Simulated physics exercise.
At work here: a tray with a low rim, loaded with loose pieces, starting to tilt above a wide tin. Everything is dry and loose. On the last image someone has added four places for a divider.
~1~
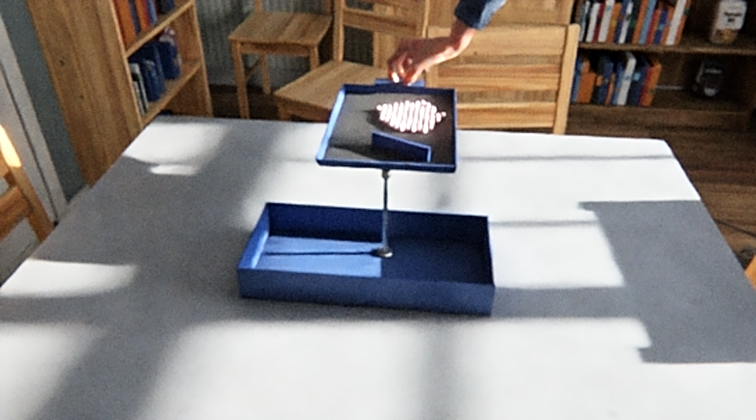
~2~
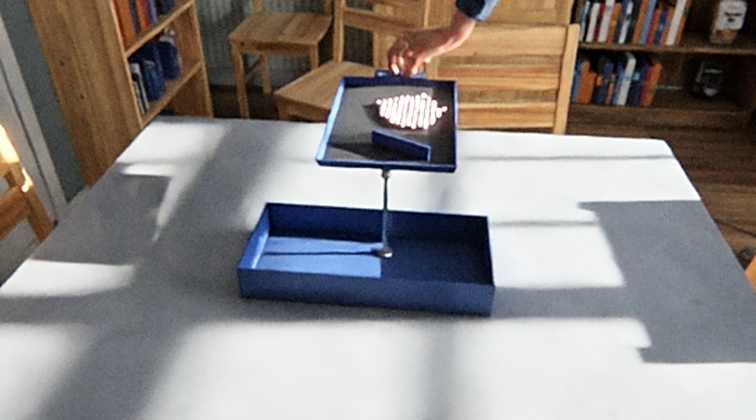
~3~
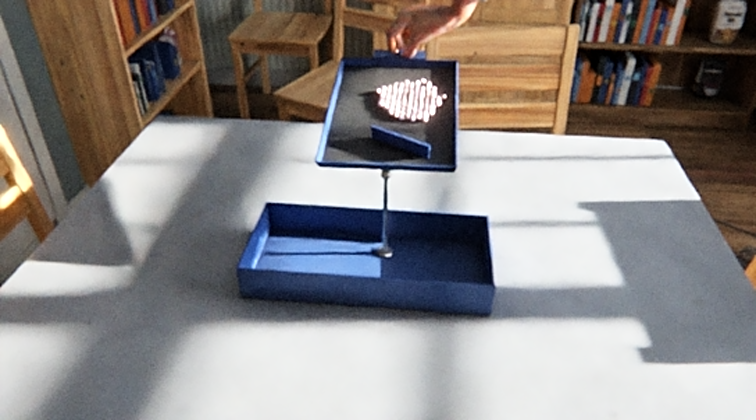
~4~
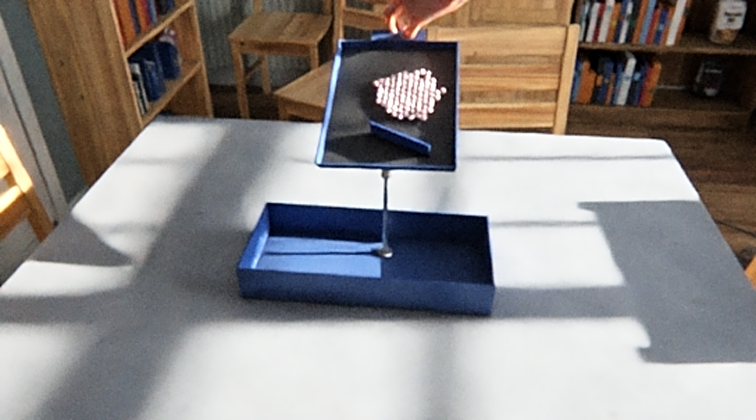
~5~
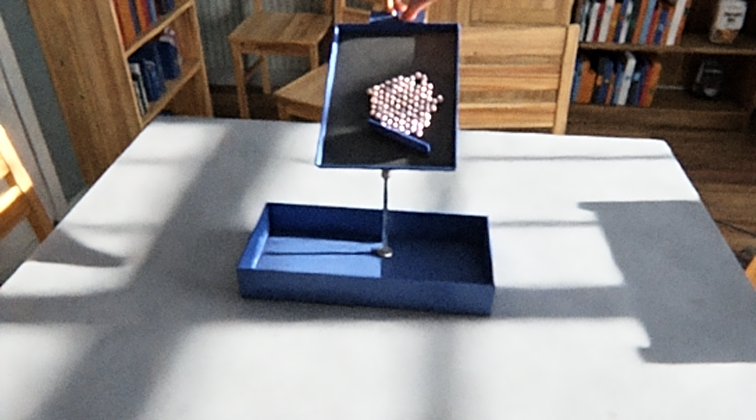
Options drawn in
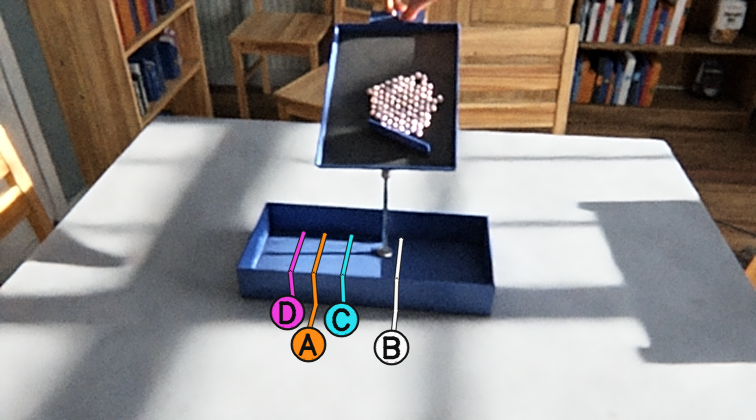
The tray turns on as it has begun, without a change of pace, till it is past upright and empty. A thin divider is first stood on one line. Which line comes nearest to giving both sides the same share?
B.
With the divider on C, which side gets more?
Right.
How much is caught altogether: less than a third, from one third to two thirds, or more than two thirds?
About that: More than two thirds.
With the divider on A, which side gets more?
More lands on the right.
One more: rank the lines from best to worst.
The order is B, C, A, D.
On the marked copy, line A crosses the front rim at (313, 273); line B crosses the front rim at (396, 279); line C crosses the front rim at (342, 275); line D crosses the front rim at (290, 271).
For line A, of what is caught, a small share on the left of the divider, the bulk on the right.
For line B, of what is caught, close to half on the left of the divider, close to half on the right.
For line C, of what is caught, close to a quarter on the left of the divider, the bulk on the right.
For line D, of what is caught, none at all on the left of the divider, the whole lot on the right.
